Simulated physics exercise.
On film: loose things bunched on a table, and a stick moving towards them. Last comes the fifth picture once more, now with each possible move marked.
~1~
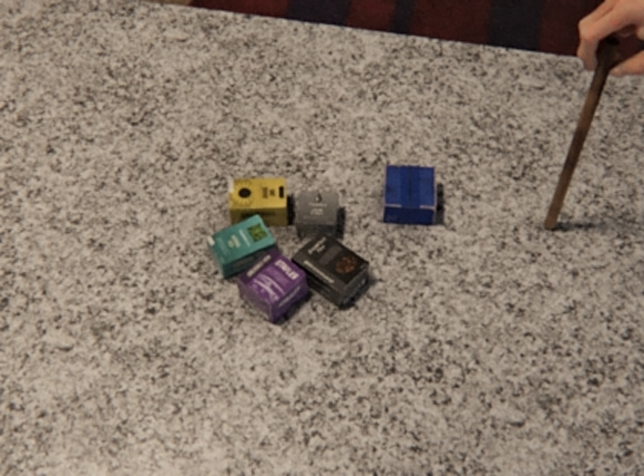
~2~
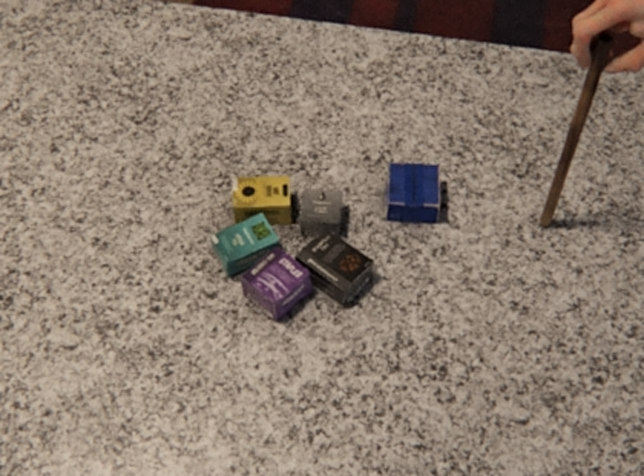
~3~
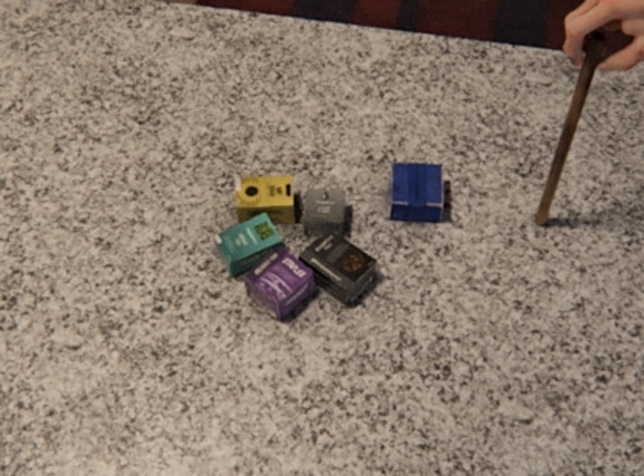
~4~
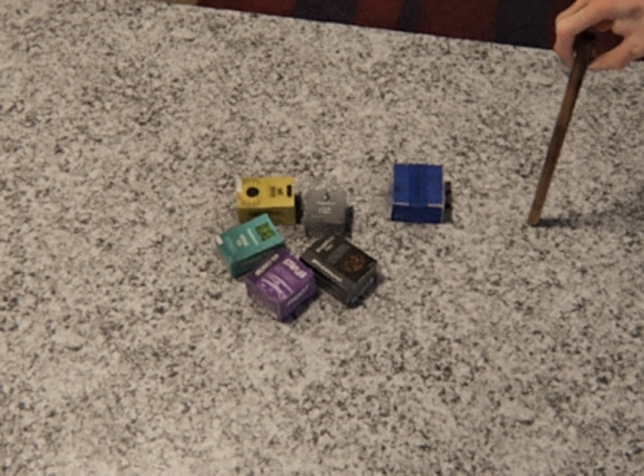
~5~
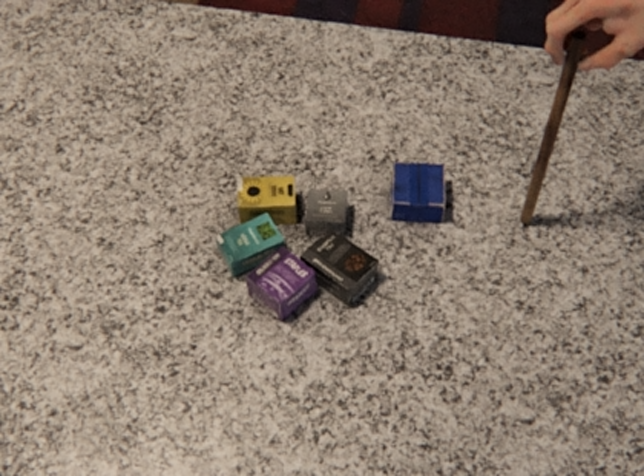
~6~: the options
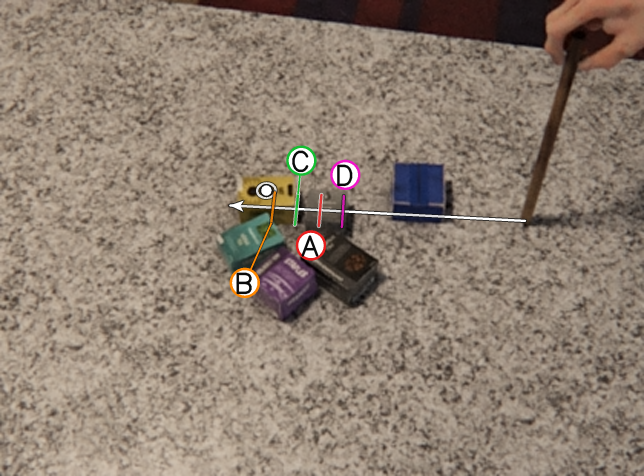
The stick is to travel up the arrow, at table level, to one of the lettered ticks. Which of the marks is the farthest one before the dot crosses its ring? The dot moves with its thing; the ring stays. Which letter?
The farthest safe stop is D.
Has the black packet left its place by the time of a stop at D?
No.
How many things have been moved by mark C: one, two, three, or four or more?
Four or more.
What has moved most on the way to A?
The blue box.
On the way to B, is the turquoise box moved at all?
By then, yes.
On the marked copy, A at (320, 210); B at (273, 208); C at (297, 209); D at (343, 211); the arrow from (525, 221) to (231, 206); the white dot at (266, 190).
With D. Early on, foot of the stick (459, 218).
Further on, foot of the stick (393, 215); blue box (382, 180).
At the end, foot of the stick (343, 212); blue box (368, 176); grey packet (319, 214); the dot is still in its ring.
As for the rest, A shifts the dotted thing to (244, 201); B shifts the dotted thing to (197, 204); C shifts the dotted thing to (221, 202).
